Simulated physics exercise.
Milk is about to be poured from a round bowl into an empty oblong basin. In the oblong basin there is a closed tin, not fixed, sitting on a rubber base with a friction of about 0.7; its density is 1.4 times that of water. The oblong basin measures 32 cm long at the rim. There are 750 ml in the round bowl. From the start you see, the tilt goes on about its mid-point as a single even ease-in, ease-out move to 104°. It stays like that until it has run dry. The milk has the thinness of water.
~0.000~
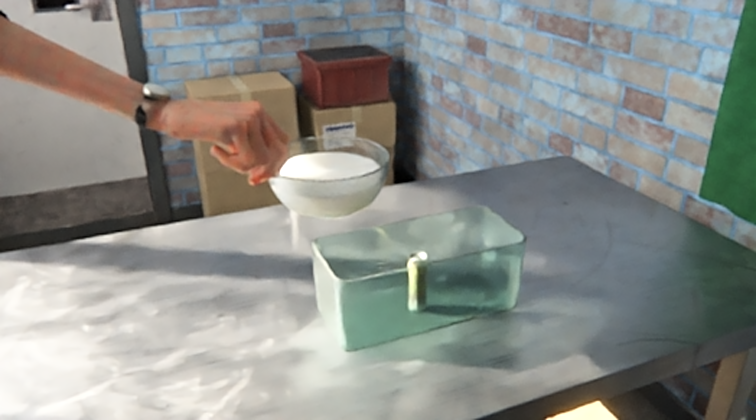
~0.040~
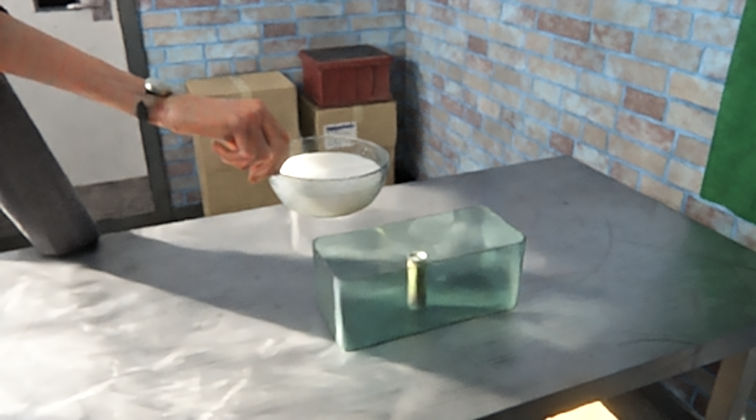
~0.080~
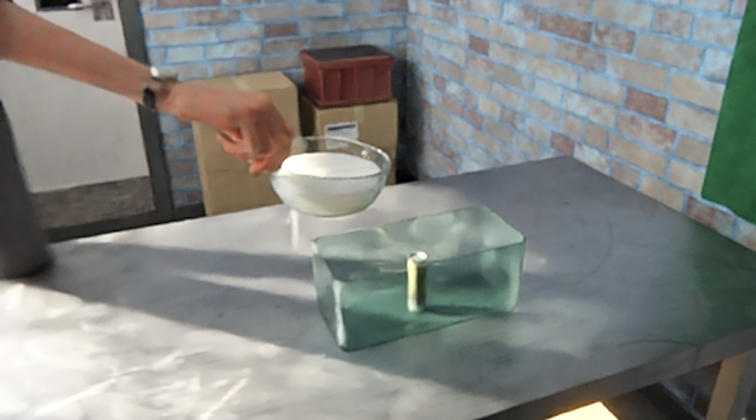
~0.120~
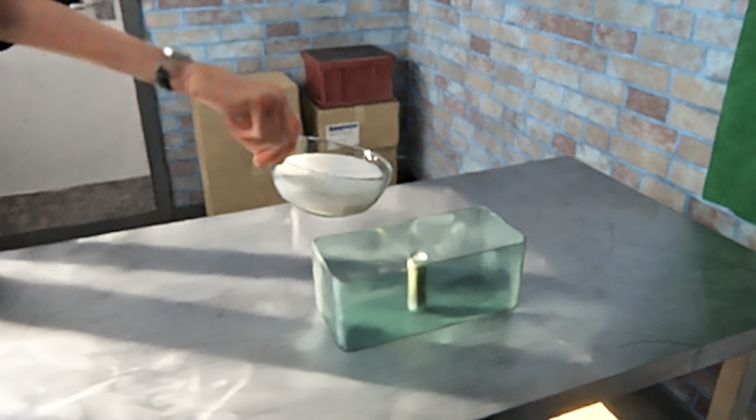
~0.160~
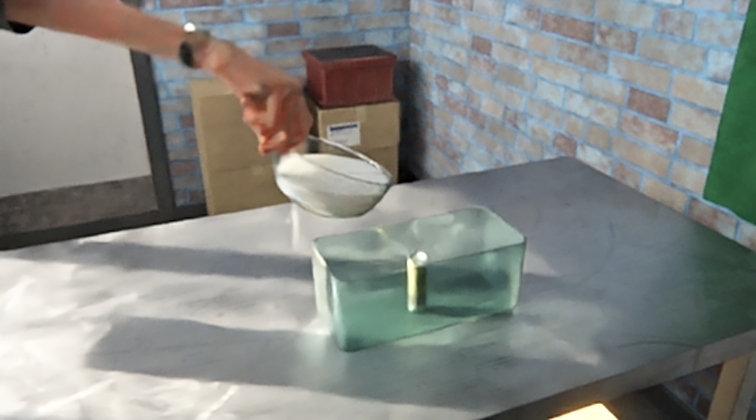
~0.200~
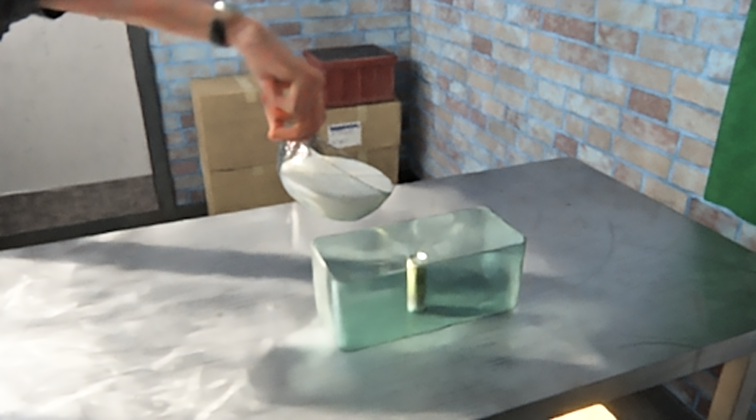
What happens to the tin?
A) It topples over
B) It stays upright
It topples over.
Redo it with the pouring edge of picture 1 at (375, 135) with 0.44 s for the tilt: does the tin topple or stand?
Result: Tin tipped over.
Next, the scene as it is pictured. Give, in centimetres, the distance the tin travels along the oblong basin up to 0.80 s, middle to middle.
Close to 7 cm.
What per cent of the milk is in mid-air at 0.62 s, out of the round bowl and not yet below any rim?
Close to 2 %.
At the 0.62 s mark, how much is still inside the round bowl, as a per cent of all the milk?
0 %.
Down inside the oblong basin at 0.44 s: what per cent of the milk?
About 58 per cent.
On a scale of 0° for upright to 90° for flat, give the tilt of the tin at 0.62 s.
Near 15 degrees.
By 0.44 s the tilt is 100° and 9 per cent is still to pour; the tin stands where it began.
By 0.62 s the tilt is 104° and 0 per cent is still to pour; the tin leans 16°.
By 0.80 s the tilt is 104° and 0 per cent is still to pour; the tin lies on its side.
By 1.00 s the tilt is 104° and 0 per cent is still to pour; the tin lies on its side.
At rest the tin lies on its side.
